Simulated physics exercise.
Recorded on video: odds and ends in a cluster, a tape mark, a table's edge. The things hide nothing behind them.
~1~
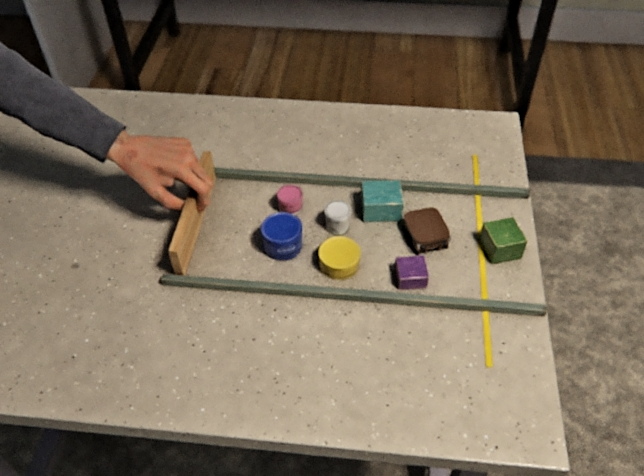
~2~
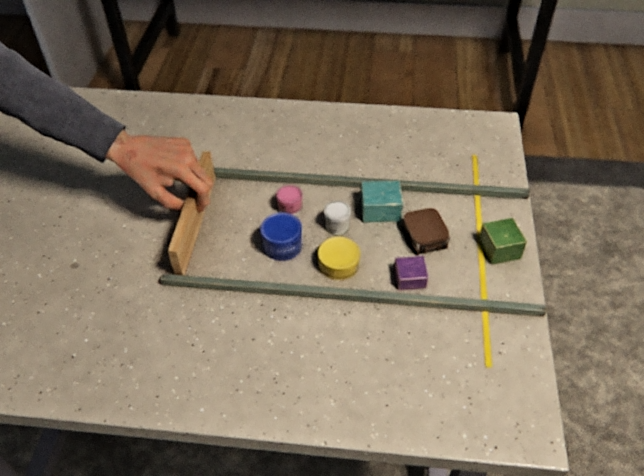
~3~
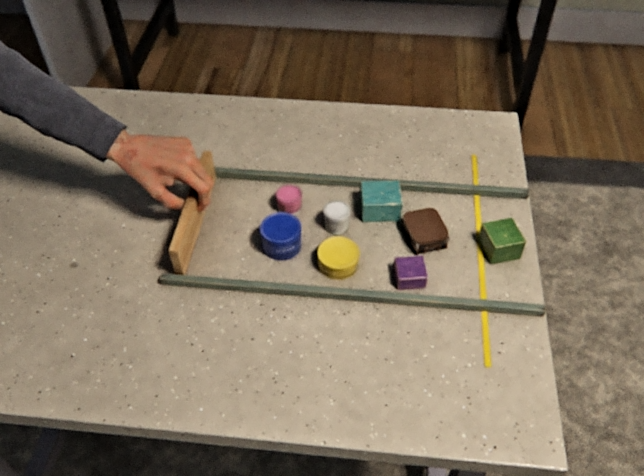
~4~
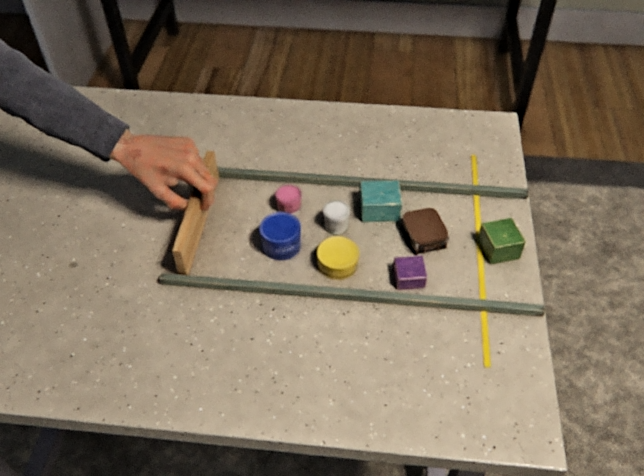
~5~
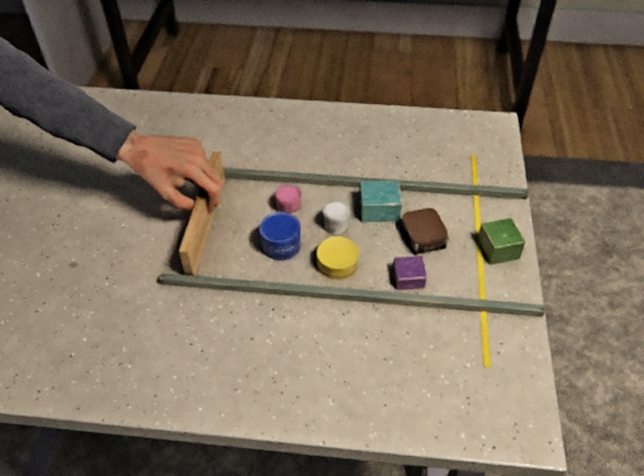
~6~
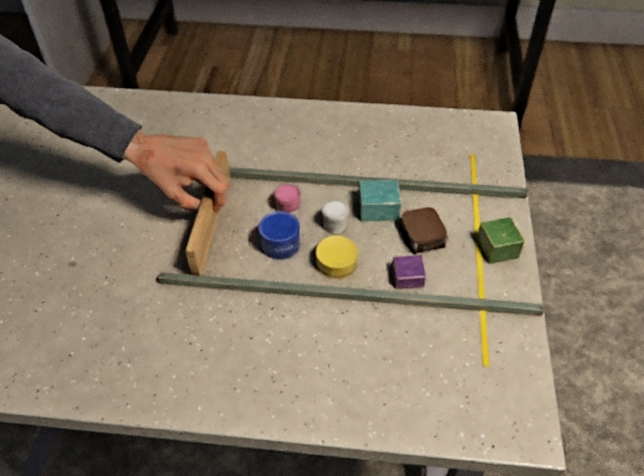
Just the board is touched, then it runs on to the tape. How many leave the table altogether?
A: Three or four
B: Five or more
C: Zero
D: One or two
Answer: D.
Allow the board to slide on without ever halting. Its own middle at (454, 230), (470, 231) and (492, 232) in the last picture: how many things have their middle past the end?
The numbers past the end are 1, 1 and 4.
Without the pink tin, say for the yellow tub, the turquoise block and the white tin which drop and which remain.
Yellow tub: Still up; turquoise block: Still up; white tin: Still up.
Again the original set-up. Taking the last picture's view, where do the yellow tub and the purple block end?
Roughly (504, 283) for the first and roughly (534, 269) for the second.
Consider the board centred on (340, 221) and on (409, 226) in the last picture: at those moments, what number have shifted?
By the first moment it's 6, by the second it's 8.
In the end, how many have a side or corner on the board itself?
All in all, 4.
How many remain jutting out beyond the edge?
3 is the number.
Soon after, none off yet; green block at rest near (500, 240); brown case at rest near (423, 231); purple block at rest near (409, 272).
After that, none off yet; green block at rest near (500, 240); brown case displaced a little near (448, 230); purple block displaced about its own width near (451, 275).
In the end, the number that fall off is one or two; gone, green block.
